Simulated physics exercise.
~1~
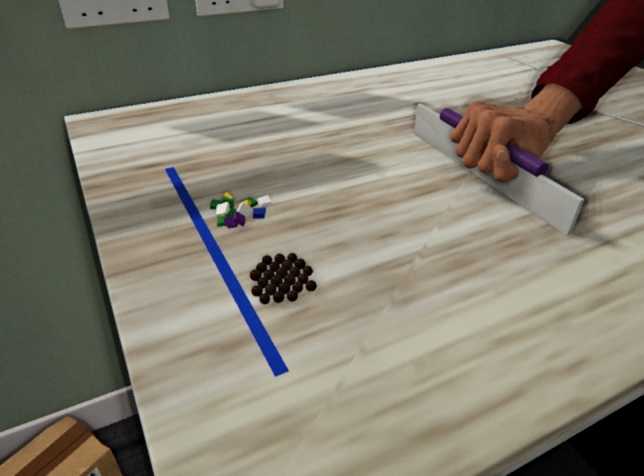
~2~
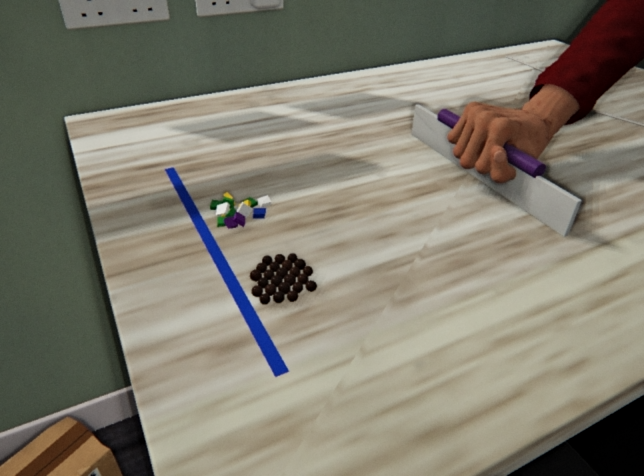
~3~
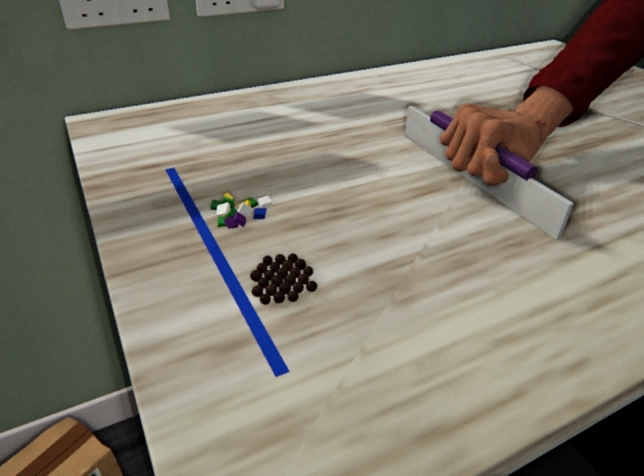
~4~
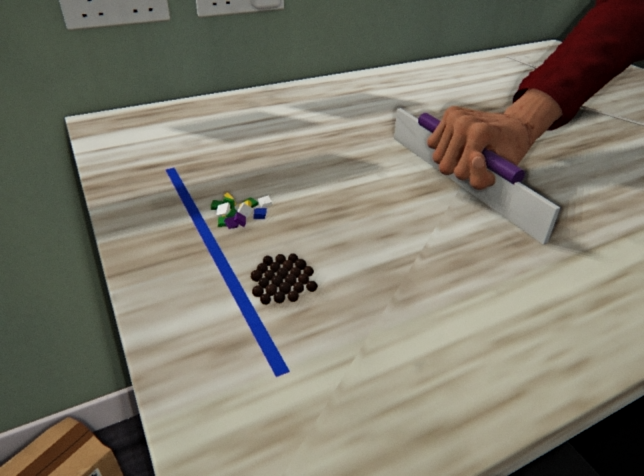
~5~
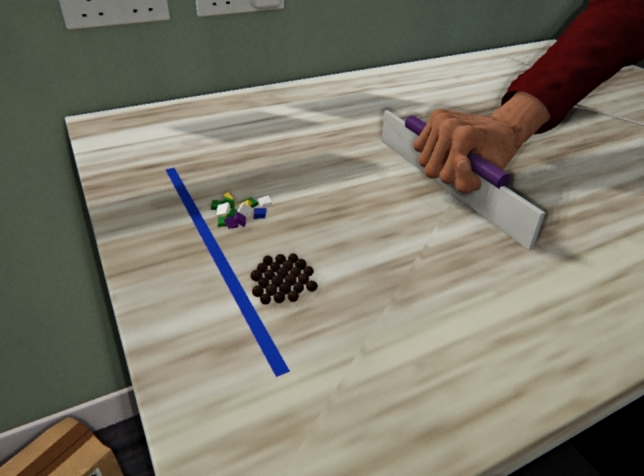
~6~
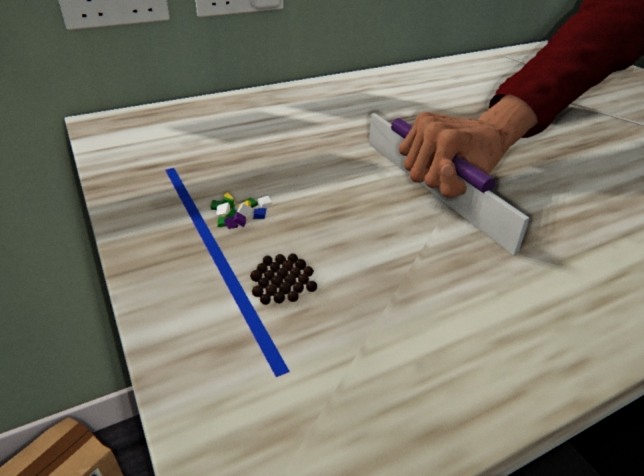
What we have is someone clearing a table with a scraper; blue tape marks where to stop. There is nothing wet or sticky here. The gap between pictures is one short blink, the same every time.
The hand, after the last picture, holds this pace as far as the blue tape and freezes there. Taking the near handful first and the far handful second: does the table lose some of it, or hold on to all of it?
The near handful partly goes over. The far handful never goes over.
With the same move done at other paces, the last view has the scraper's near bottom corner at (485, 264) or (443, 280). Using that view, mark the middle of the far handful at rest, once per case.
Lab note: Resting centre close to (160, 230), then close to (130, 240).
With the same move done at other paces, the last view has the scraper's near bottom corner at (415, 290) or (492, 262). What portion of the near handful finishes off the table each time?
100 % and then 100 %.
Then, 0.41 s after the last picture, scraper still moving, near (327, 185); near handful all on the table, its front near (258, 292); far handful all on the table, its front near (223, 222).
Then, 0.85 s after the last picture, scraper stopped at the blue tape; near handful all on the table, its front near (162, 286); far handful all on the table, its front near (160, 250).
Then, 1.13 s after the last picture, scraper stopped at the blue tape; near handful about a third over the edge; far handful all on the table, its front near (160, 250).
At rest, scraper stopped at the blue tape; near handful all over the edge; far handful all on the table, its front near (160, 250).
